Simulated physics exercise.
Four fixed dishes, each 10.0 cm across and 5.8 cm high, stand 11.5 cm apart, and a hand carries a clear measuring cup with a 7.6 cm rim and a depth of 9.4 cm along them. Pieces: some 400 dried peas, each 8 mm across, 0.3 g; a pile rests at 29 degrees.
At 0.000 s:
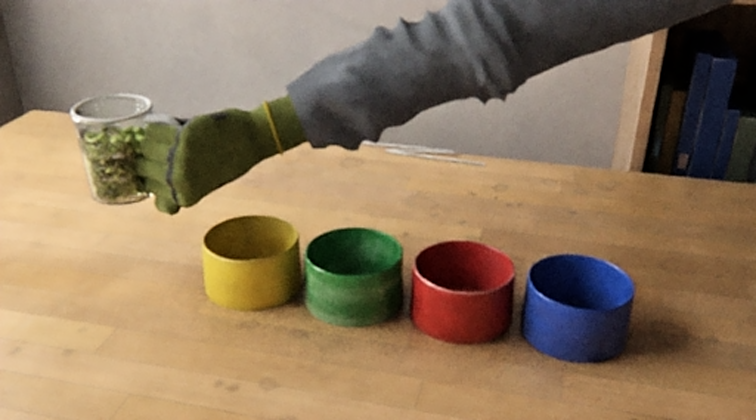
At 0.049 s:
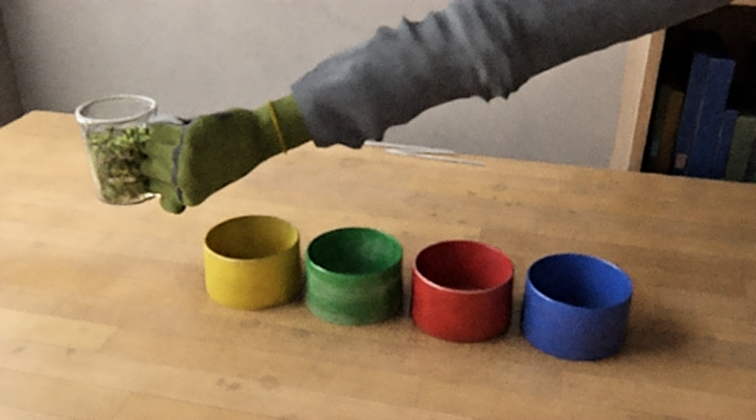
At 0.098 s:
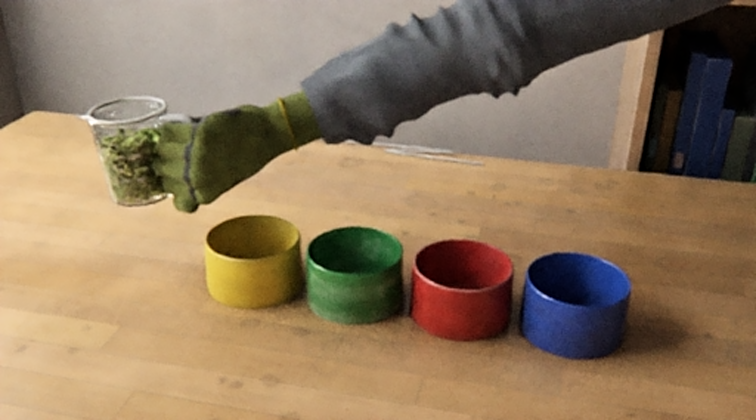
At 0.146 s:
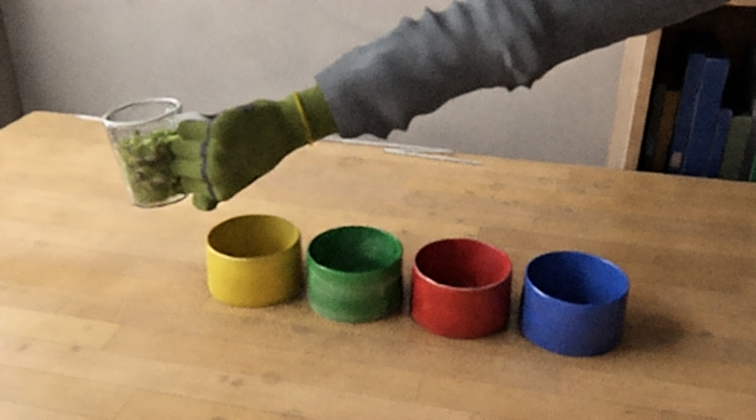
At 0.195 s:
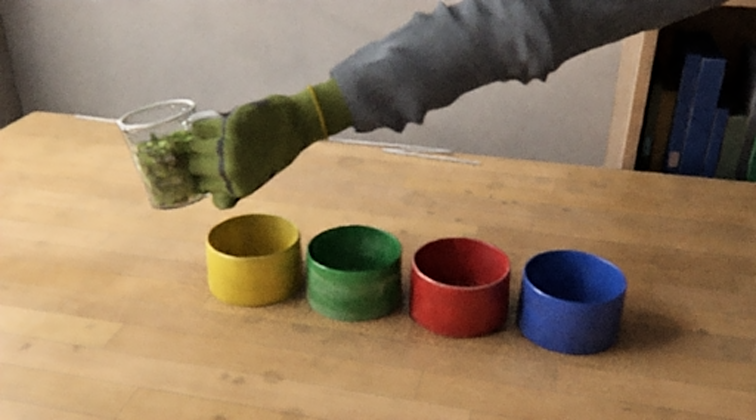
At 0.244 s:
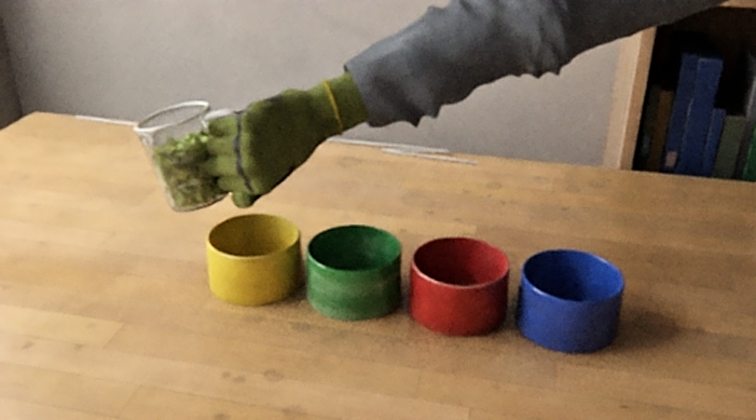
A gloved hand moves a clear cup of green pieces rightward, tilting it slightly.
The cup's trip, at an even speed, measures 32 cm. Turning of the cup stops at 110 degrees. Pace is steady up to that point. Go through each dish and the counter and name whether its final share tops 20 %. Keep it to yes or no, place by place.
Place by place: Red dish no, blue dish no, green dish yes, yellow dish no, counter no.
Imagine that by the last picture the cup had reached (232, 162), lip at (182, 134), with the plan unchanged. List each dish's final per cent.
Red: 0 / blue: 0 / green: 100 / yellow: 0.
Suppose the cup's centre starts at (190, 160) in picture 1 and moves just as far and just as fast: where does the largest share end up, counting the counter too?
Top spot: Red.
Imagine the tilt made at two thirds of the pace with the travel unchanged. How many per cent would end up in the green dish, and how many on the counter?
The green dish 100, the counter 0.
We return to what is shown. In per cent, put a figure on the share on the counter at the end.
About 0 %.
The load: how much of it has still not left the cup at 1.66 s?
35 per cent.
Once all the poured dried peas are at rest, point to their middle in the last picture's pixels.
(350, 274).
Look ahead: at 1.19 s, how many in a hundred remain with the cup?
Close to 95 in a hundred.
Then, at 0.81 s, tilt 60 degrees; cup holds 100 %.
After 1.19 s, tilt 90 degrees; cup holds 95 %.
After 1.66 s, tilt 110 degrees; cup holds 35 %, green 65 %.
In the end, at 2.6 s, red 0 %, blue 0 %, green 100 %, yellow 0 %, counter 0 %.
